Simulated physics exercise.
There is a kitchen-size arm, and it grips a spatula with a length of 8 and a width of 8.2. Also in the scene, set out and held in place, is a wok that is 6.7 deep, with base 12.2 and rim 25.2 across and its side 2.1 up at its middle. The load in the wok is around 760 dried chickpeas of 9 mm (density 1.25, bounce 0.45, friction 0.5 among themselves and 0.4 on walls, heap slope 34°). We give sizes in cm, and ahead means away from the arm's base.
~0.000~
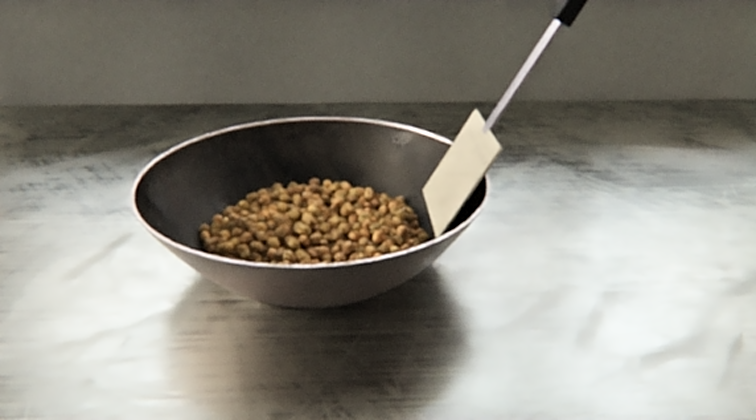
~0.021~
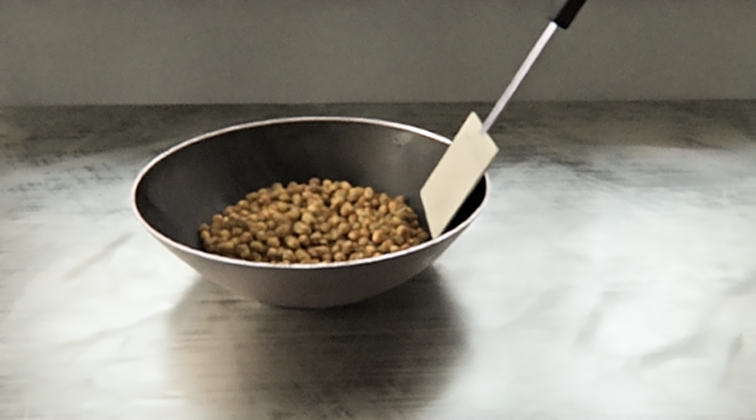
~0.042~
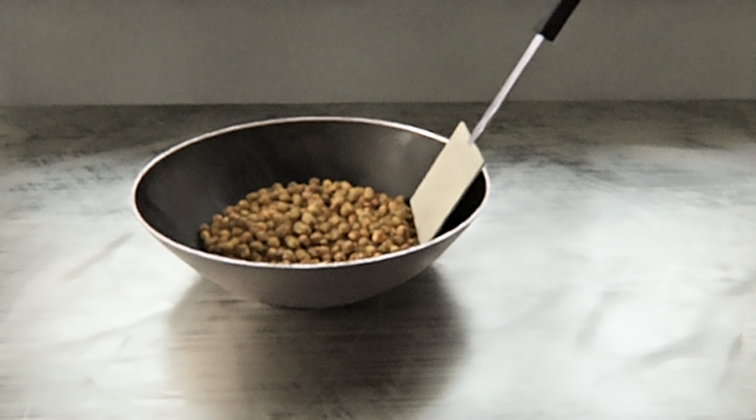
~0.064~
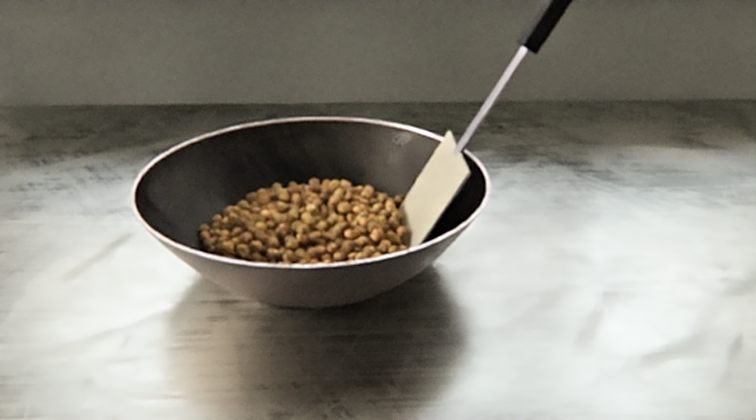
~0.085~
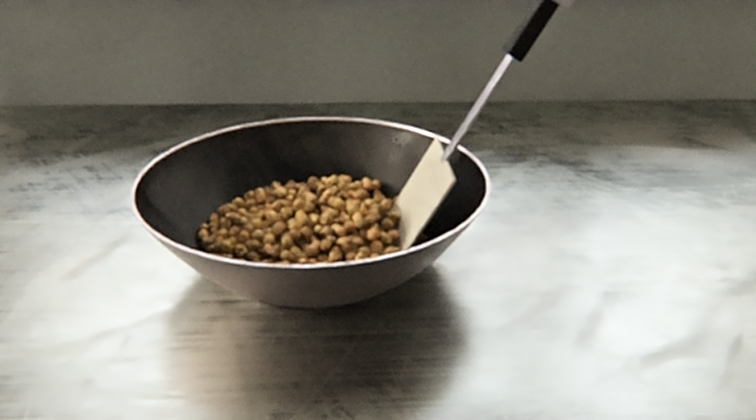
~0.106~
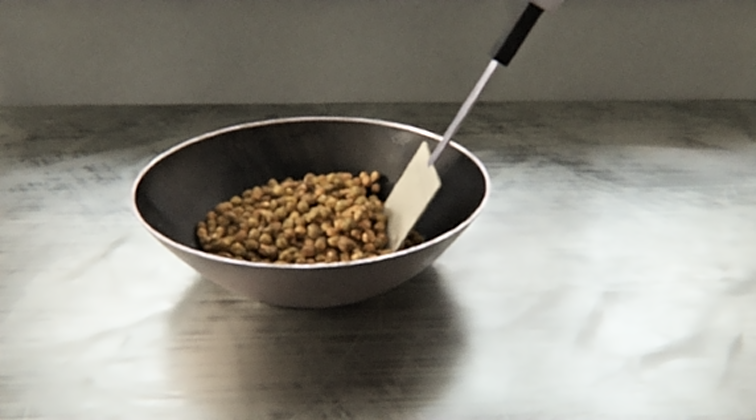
A dark wok with a pale rim, holding a heap of tan-brown chickpeas, sits on a mottled grey worktop before a plain grey wall, seen from the front and slightly above. A cream spatula with a metal shaft and black grip leans in at the wok's right side. The spatula slides slowly leftward, pushing the nearby chickpeas into a slightly higher heap, while the wok and camera stay still.
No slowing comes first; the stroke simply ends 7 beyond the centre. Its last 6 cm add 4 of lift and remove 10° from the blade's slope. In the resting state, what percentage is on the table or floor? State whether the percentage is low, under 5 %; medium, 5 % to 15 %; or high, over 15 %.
The percentage is low.
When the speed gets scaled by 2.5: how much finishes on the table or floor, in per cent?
Some 20 per cent.
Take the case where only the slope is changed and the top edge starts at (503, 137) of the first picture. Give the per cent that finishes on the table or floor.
Around 0 percent ends up on the table or floor.
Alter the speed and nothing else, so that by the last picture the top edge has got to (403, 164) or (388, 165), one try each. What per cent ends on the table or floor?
10 % and 15 %.
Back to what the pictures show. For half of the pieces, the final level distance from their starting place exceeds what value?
Level distance of roughly 3 cm.
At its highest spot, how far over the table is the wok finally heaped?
Close to 7.0 centimetres high.
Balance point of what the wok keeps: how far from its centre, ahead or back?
About 4.0 centimetres ahead.
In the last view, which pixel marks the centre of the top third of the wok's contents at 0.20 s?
Around (261, 217).
After 0.20 s, sloping 61°, highest piece 5 above the table; 759 in the wok.
After 0.30 s, sloping 56°, highest piece 6 above the table; 759 in the wok.
After 0.54 s, sloping 51°, highest piece 7 above the table; 748 in the wok, 8 on the table or floor, 3 on the blade or in flight.
After 1.59 s, sloping 51°, highest piece 7 above the table; 748 in the wok, 11 on the table or floor.
In the end, 748 in the wok, 11 on the table or floor. That is 1 % on the table or floor.
